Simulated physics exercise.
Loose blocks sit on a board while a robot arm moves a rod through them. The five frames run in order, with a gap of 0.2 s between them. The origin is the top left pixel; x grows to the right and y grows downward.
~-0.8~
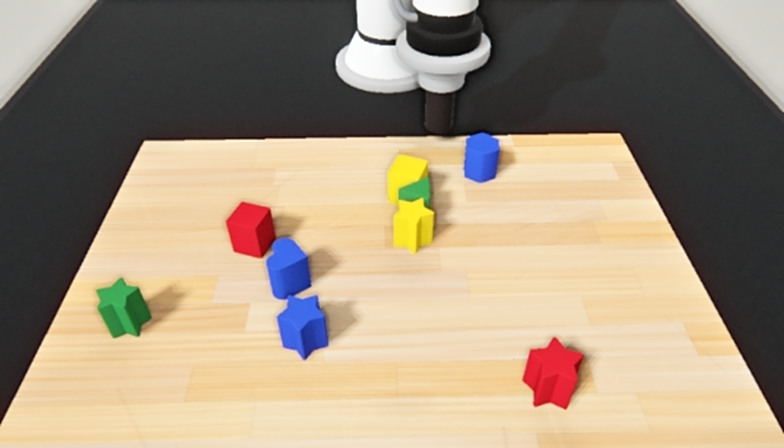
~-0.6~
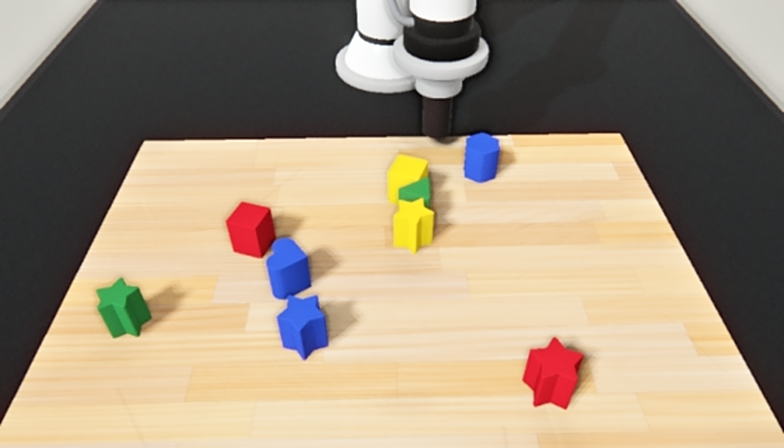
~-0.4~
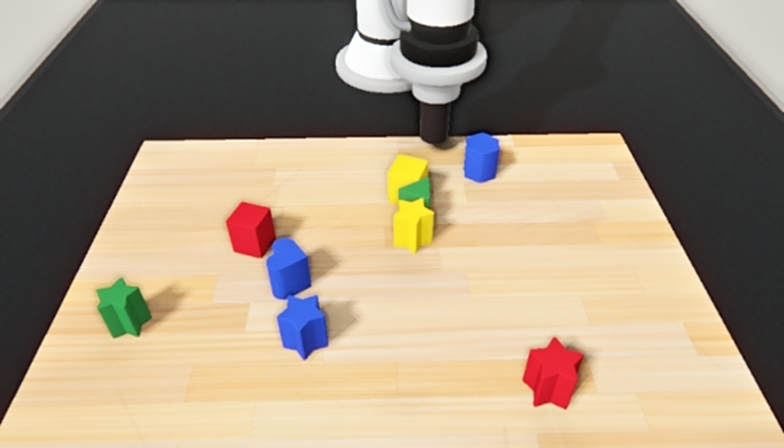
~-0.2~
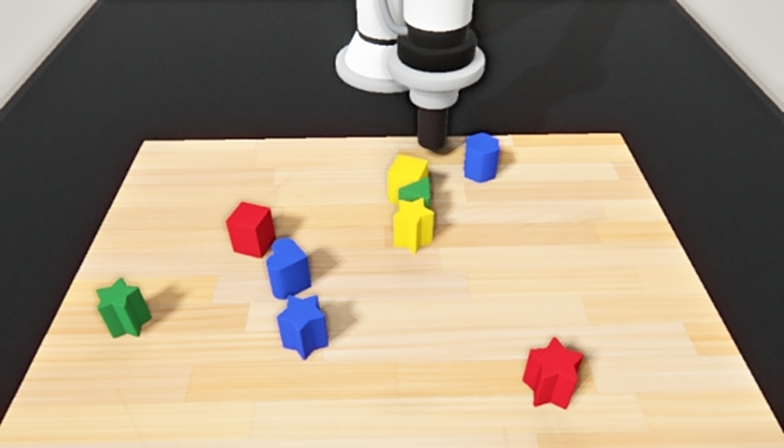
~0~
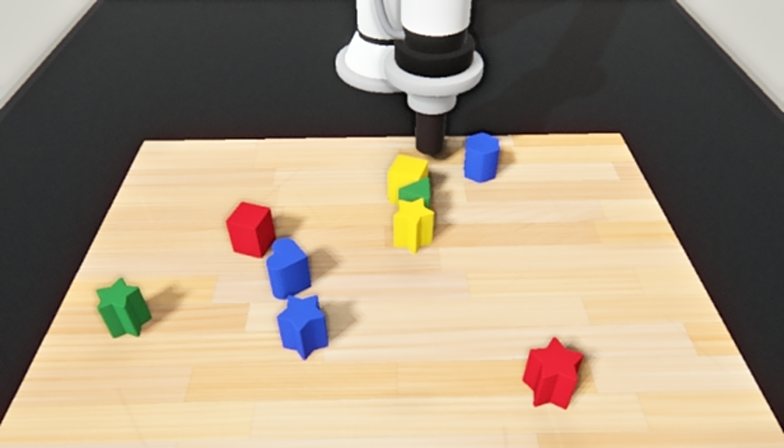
To begin with, red, blue, green and yellow blocks lie scattered on a wooden board, with a robot arm's dark rod at the far edge. The rod then creeps slightly toward the viewer and a little left, nearing the gap between the yellow square block and the blue hexagonal one, while every block stays still.
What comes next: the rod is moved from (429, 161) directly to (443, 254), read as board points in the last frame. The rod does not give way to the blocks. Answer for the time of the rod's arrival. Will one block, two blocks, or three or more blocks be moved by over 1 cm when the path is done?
The way I see it, the answer is three or more.
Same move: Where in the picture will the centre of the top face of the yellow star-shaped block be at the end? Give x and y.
Near (385, 238).
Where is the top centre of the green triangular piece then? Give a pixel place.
Located at (416, 236).
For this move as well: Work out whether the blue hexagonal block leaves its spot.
That one stays where it is.
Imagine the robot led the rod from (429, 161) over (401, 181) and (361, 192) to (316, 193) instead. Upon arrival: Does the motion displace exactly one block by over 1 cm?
My answer is yes.
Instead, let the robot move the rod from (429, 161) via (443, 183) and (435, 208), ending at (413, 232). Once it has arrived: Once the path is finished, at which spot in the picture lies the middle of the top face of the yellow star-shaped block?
It ends at (407, 226).
What follows on the original path. One third of the way, rod (434, 175); yellow square block (406, 169), turned 20° clockwise.
Two thirds of the way, rod (439, 205); yellow square block (403, 176), turned 60° clockwise; yellow star-shaped block (401, 226), turned 35° clockwise; green triangular piece (419, 209), turned 15° clockwise.
At the end, rod (444, 240); yellow square block (403, 176), turned 60° clockwise; yellow star-shaped block (385, 238), turned 90° clockwise; green triangular piece (416, 236), turned 60° clockwise; blue hexagonal block not moved.
